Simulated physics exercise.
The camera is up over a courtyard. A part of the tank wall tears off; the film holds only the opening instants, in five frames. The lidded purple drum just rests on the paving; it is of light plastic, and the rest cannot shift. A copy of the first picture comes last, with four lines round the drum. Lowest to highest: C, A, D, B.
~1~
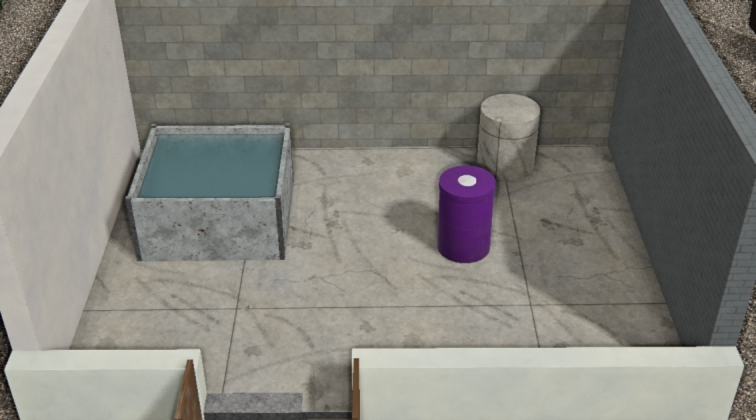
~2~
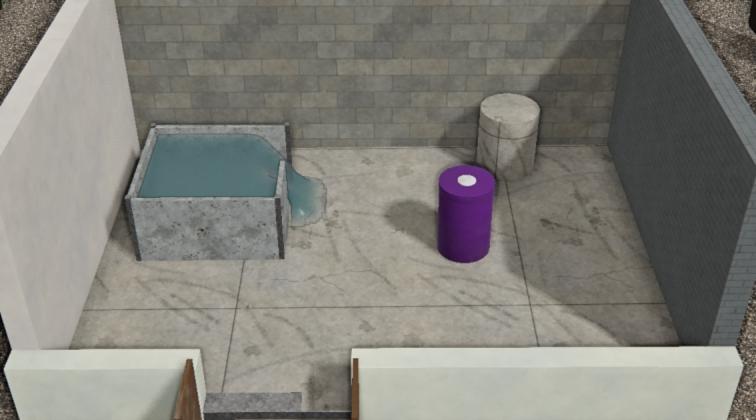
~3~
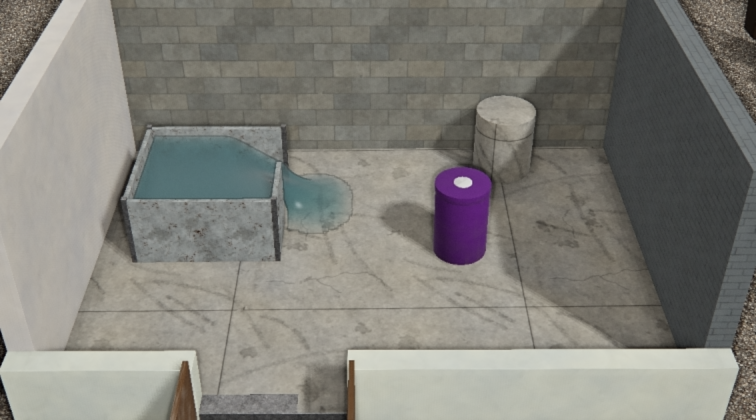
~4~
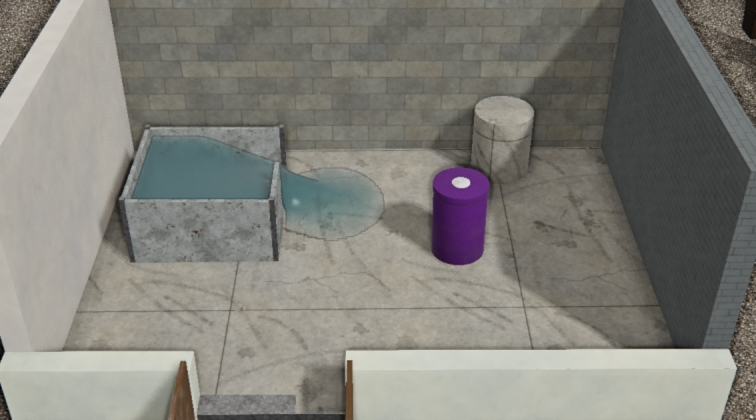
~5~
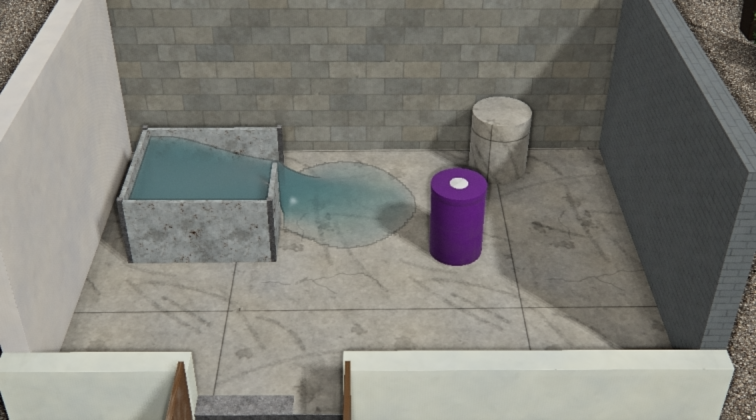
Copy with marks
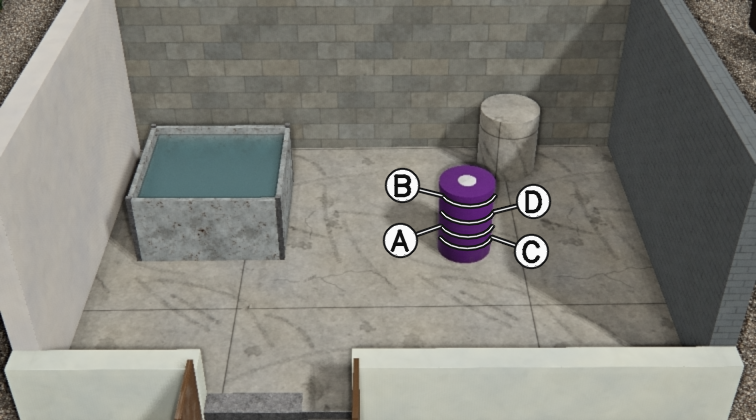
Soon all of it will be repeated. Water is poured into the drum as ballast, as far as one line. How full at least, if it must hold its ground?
The answer is level C.
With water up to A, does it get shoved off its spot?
No, that is safe.
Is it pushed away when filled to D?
No.
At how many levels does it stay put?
All of the four.
On the marked copy, A at (468, 237); B at (470, 206); C at (467, 248); D at (469, 223); from the bottom up C, A, D, B.
With A, it does not move.
With B, it does not move.
With C, it does not move.
With D, it does not move.
